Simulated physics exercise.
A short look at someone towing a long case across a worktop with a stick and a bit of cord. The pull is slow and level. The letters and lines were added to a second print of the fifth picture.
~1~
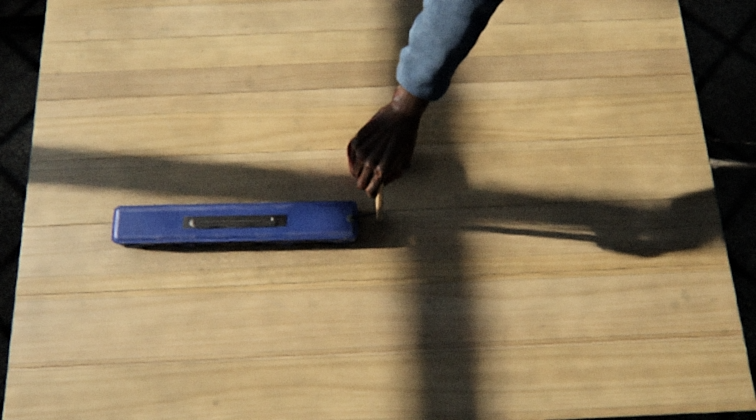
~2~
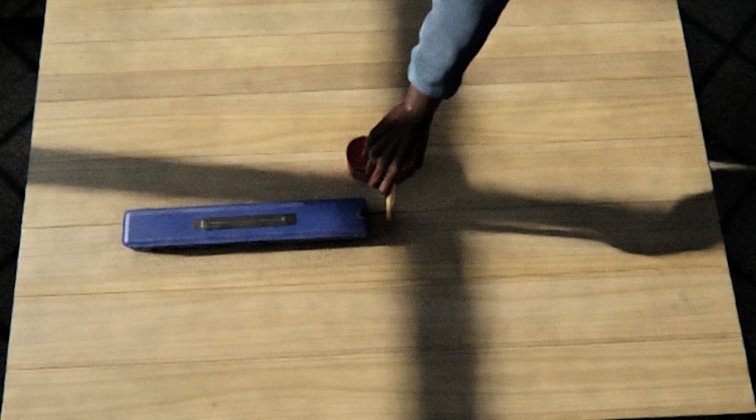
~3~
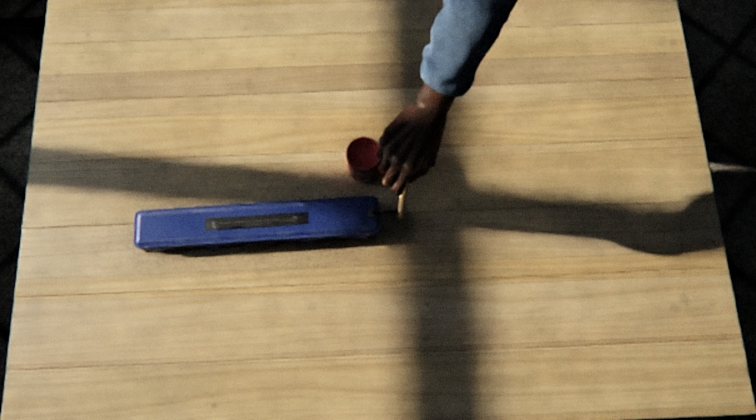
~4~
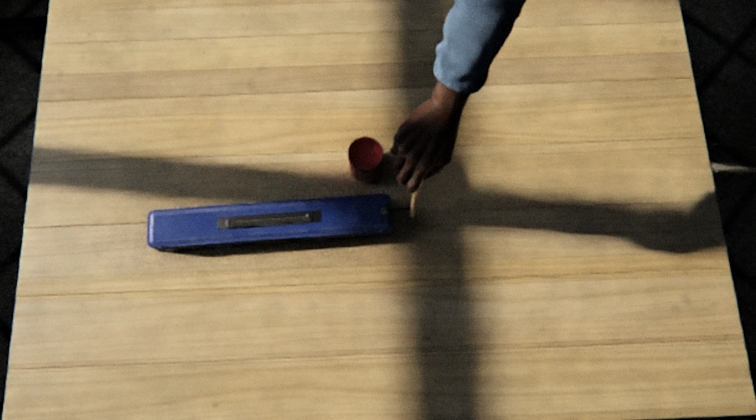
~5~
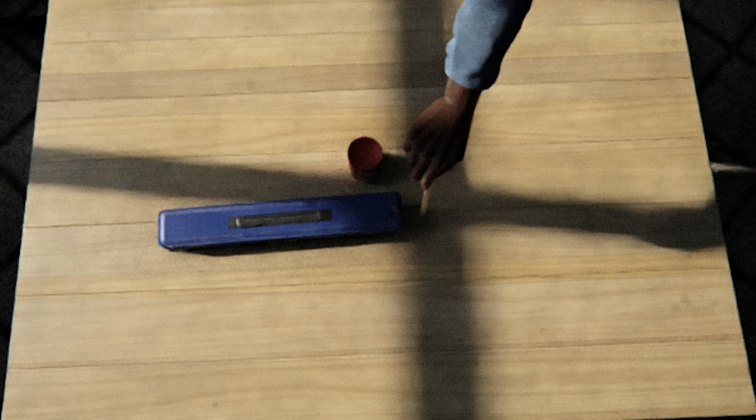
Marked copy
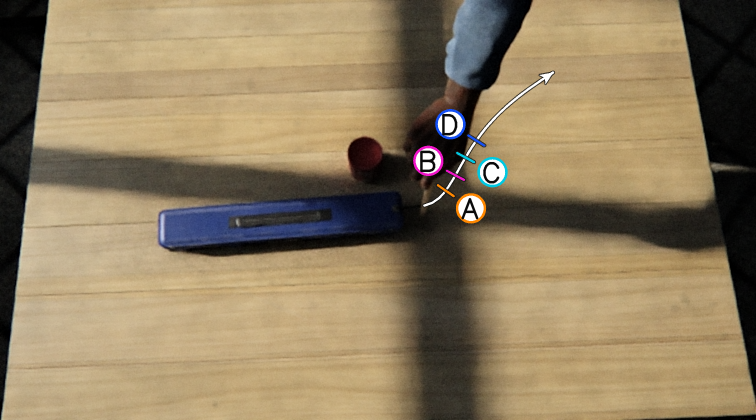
A pale wooden plank tabletop, crossed by dark shadows, is seen from above by a camera that stays still. A long blue case with a dark handle lies left of centre, while a hand in a blue sleeve reaches in from the top, holding a small stick near its right end. The hand moves slowly right, uncovering a red jar above the case, and the case slides a short way right behind it.
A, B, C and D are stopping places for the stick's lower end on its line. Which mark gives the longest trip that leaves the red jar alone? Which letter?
Stop at B.
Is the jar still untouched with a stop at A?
For that mark, yes.
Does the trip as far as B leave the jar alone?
Yes.
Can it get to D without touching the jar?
No.
On the marked copy, A at (446, 191); B at (455, 175); C at (465, 158); D at (476, 141); the route from (424, 206) via (485, 128) to (553, 73).
Following B. Soon after the start, foot of the stick (438, 199), middle of the case (296, 217).
Later, foot of the stick (448, 187), middle of the case (308, 213).
In the end, foot of the stick (455, 176), middle of the case (317, 210); nothing has been touched.
As for the rest, A is safe but short; C is too far, the jar has been hit; D is too far, the jar has been hit.
